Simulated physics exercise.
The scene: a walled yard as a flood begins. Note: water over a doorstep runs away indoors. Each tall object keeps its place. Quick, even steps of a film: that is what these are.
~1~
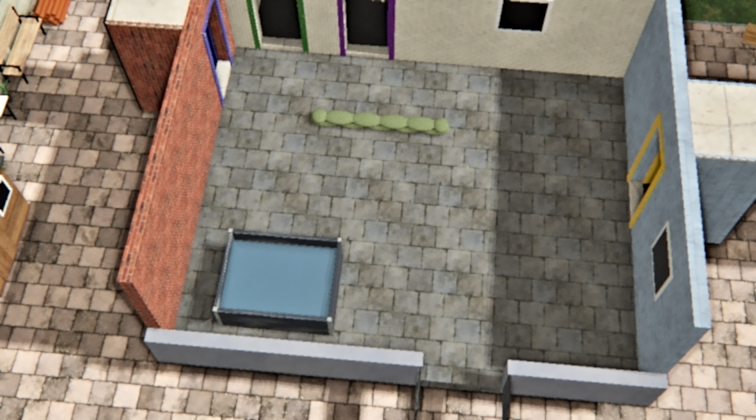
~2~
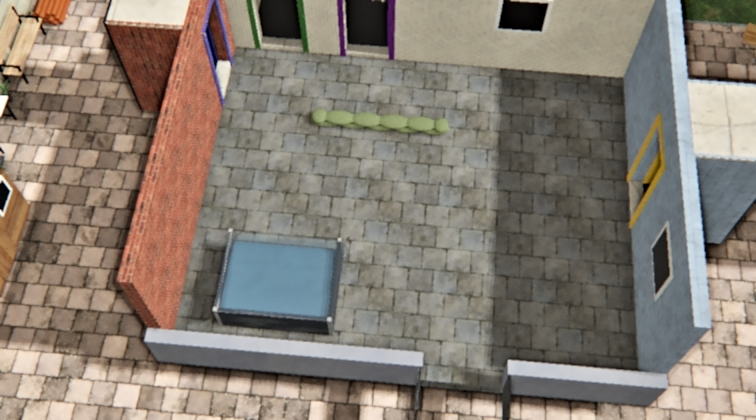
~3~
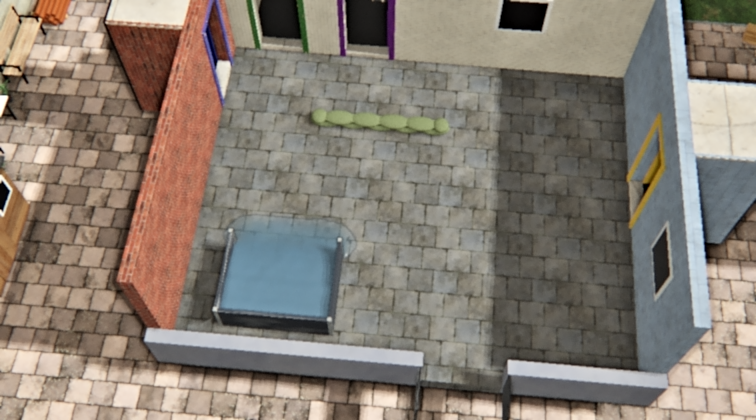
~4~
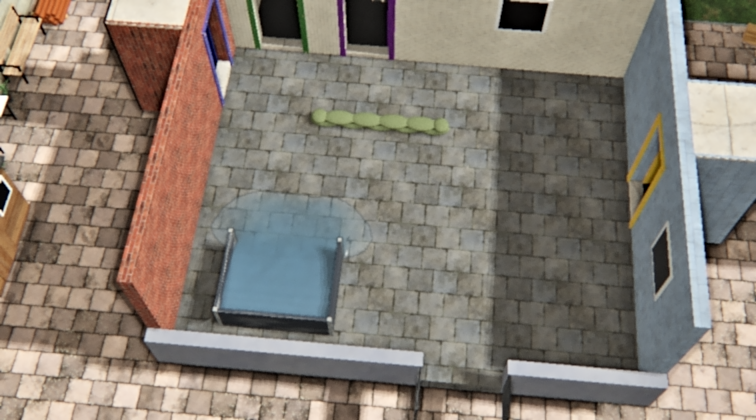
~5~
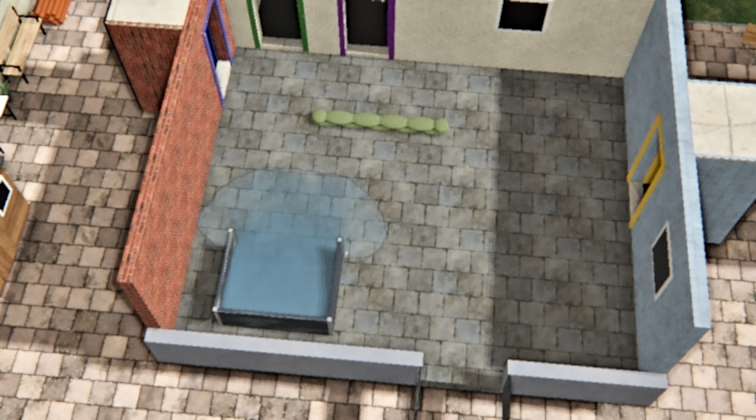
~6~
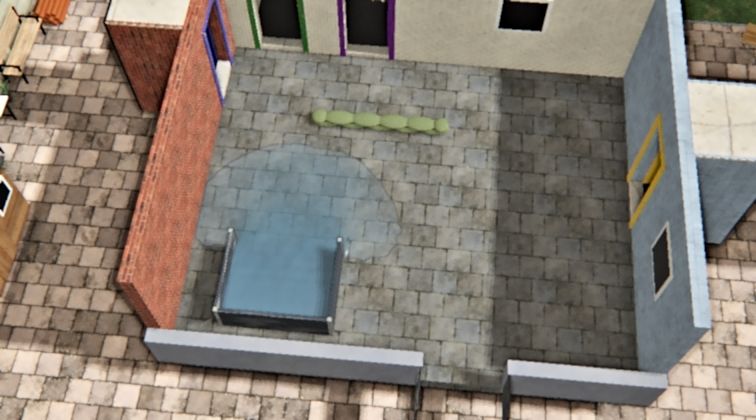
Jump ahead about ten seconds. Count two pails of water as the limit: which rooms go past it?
The blue door stays within it; the green door goes past it; the purple door stays within it; the yellow door stays within it.
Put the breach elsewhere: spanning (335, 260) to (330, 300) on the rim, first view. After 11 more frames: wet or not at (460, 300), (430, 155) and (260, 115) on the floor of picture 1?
The first spot is soaked, the second spared and the third spared.
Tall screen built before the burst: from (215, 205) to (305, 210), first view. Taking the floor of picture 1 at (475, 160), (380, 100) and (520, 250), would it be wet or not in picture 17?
Taking the points in order, they are inundated, high and dry and high and dry.
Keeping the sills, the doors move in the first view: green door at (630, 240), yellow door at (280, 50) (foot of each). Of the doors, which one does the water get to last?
The green door.
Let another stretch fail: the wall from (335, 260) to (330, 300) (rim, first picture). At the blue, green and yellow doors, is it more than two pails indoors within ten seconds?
So blue remains below the limit, green remains below the limit and yellow remains below the limit.
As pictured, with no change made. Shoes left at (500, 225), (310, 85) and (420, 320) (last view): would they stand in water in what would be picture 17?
Result, in that order: Not wetted / wetted / not wetted.
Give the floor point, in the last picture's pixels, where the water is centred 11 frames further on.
I would point to (306, 183).
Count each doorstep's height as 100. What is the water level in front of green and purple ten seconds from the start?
Some 10 percent and then some 20 percent.
A moment on, water covers 25 % of the floor; the blue door not reached, the green door not reached, the purple door not reached, the yellow door not reached.
Next, water covers 35 % of the floor; the blue door wet at the sill, nothing in, the green door under two buckets in, the purple door wet at the sill, nothing in, the yellow door not reached.
Then, water covers 45 % of the floor; the blue door wet at the sill, nothing in, the green door far over two buckets in, the purple door wet at the sill, nothing in, the yellow door not reached.
Later, water covers 70 % of the floor; the blue door wet at the sill, nothing in, the green door far over two buckets in, the purple door wet at the sill, nothing in, the yellow door wet at the sill, nothing in.
In the end, water covers 85 % of the floor; the blue door wet at the sill, nothing in, the green door far over two buckets in, the purple door wet at the sill, nothing in, the yellow door wet at the sill, nothing in.
